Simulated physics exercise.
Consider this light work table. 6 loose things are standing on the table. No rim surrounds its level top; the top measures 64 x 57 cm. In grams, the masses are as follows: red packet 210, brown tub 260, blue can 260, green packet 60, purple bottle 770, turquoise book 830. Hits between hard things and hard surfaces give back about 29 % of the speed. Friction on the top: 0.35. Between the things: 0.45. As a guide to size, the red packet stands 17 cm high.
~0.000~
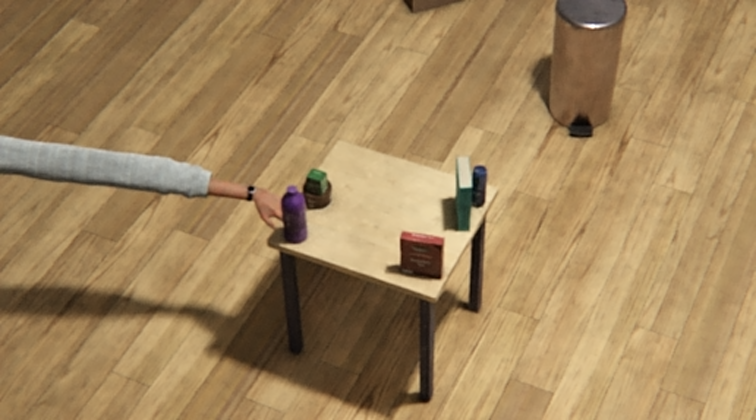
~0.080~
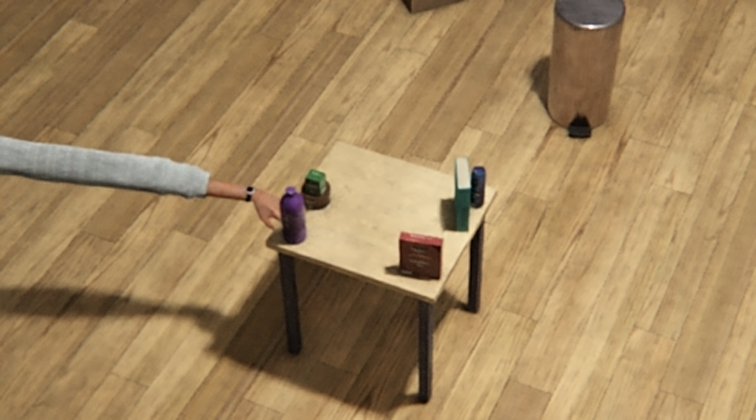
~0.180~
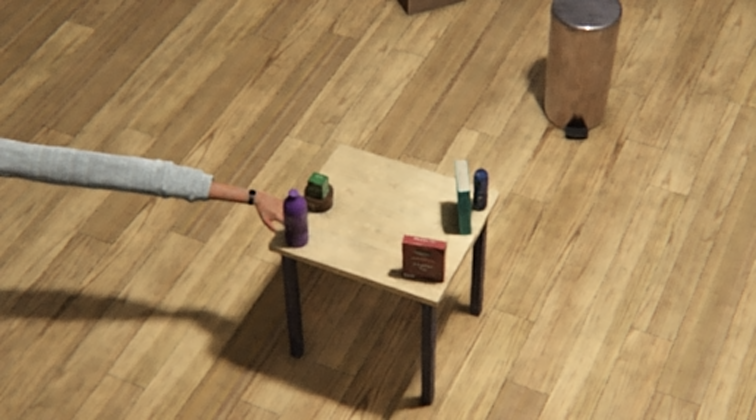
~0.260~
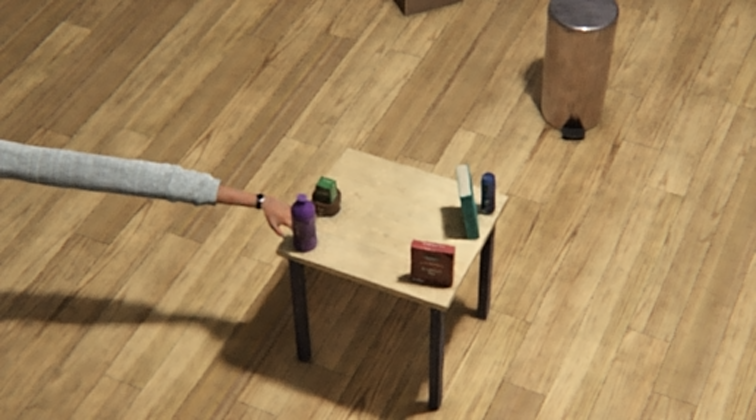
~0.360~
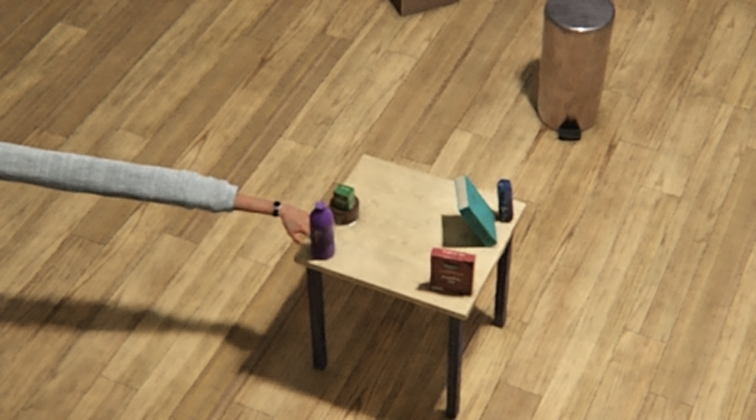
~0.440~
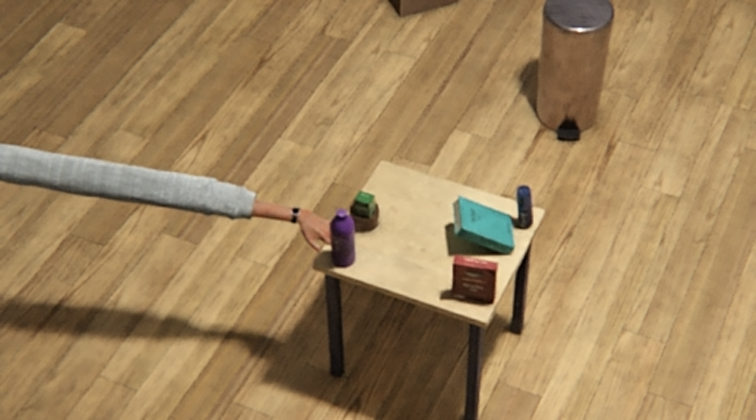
At the start, a hand rests against the left side of a small wooden table holding a purple bottle, a small tub with a green packet, a red packet, a blue can and an upright turquoise book. The hand then pushes the table to the right, and the book tilts over and drops flat onto the tabletop.
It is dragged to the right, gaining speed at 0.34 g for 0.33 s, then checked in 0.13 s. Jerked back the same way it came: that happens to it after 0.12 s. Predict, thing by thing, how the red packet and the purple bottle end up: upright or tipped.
In the end I expect the red packet to lose its balance. I expect the purple bottle to hold its balance.
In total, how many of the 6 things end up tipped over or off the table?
3 of them.
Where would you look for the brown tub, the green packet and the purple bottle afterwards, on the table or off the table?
Brown tub: Stays in bounds; green packet: Stays in bounds; purple bottle: Stays in bounds.
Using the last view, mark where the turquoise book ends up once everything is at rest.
Resting point, approx. (400, 213) px.
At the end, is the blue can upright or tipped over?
The blue can falls over.
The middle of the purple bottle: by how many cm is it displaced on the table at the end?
I'd say about 9 cm between start and finish.
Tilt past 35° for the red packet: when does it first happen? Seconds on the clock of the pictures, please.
It happens at about 0.7 s.
After 0.54 s, table shifted 25 cm; blue can now off the table; red packet moved 5 cm near (496, 286); purple bottle moved 5 cm near (363, 243).
After 0.84 s, table shifted 19 cm; red packet now off the table; purple bottle moved 14 cm near (368, 245); turquoise book on its side.
After 1.04 s, table shifted 2 cm; purple bottle moved 16 cm near (328, 232); turquoise book on its side; brown tub moved 16 cm.
After 1.14 s, purple bottle moved 12 cm near (312, 226); turquoise book on its side; green packet moved 14 cm.
In the end (1.8 s), off the table and tipped over, red packet and blue can; toppled on the table, turquoise book; not toppled but over 5 cm from the start, brown tub, green packet and purple bottle. At the end, from the last picture's camera, purple bottle near (305, 224).
